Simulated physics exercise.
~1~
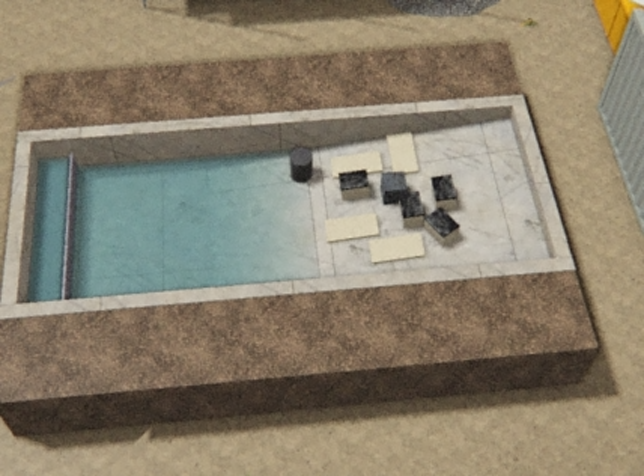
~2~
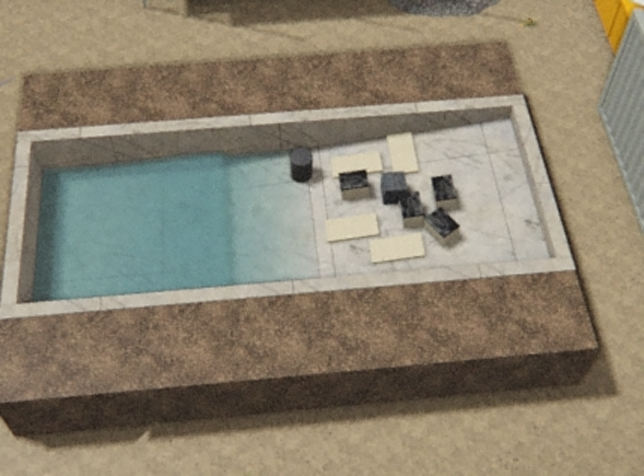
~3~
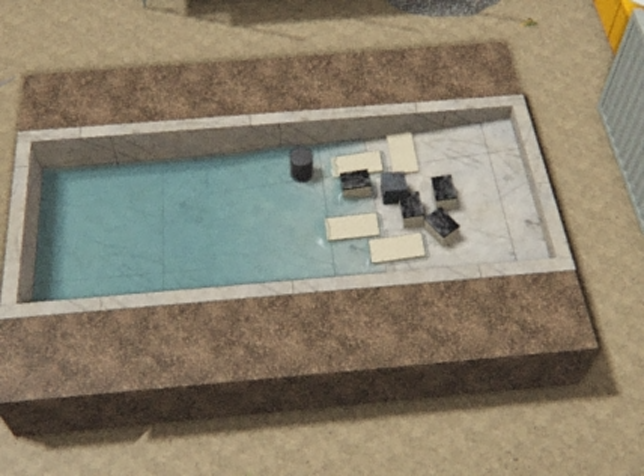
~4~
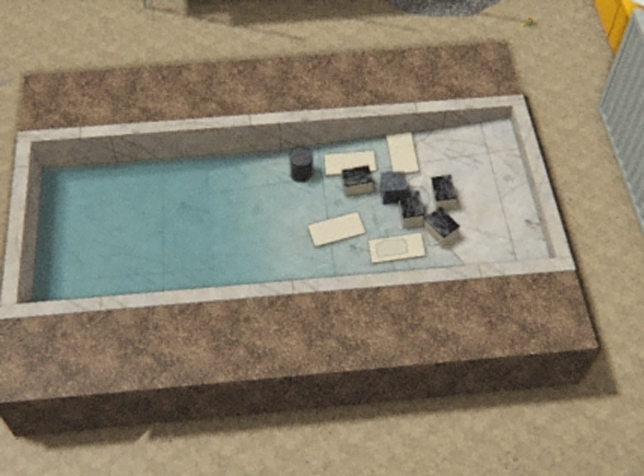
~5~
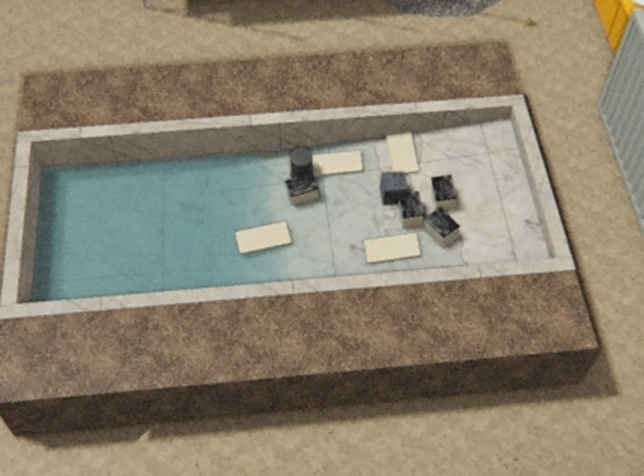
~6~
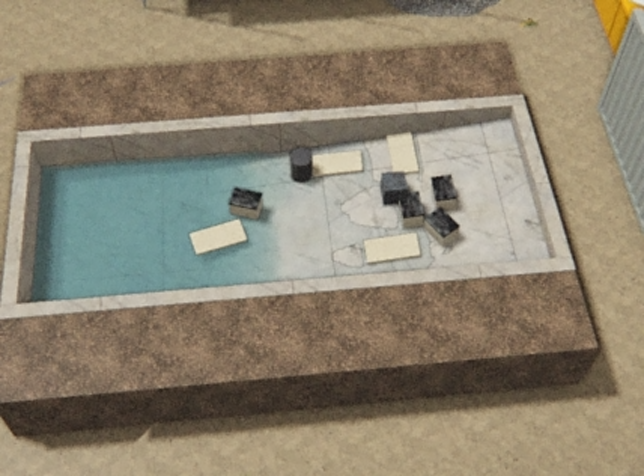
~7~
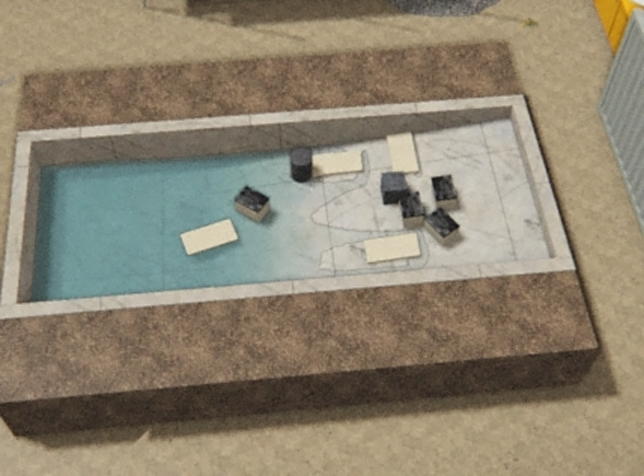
Water surging up a sloped basin after a barrier vanishes, drawing a pale slab and a dark-topped block left, where they float.
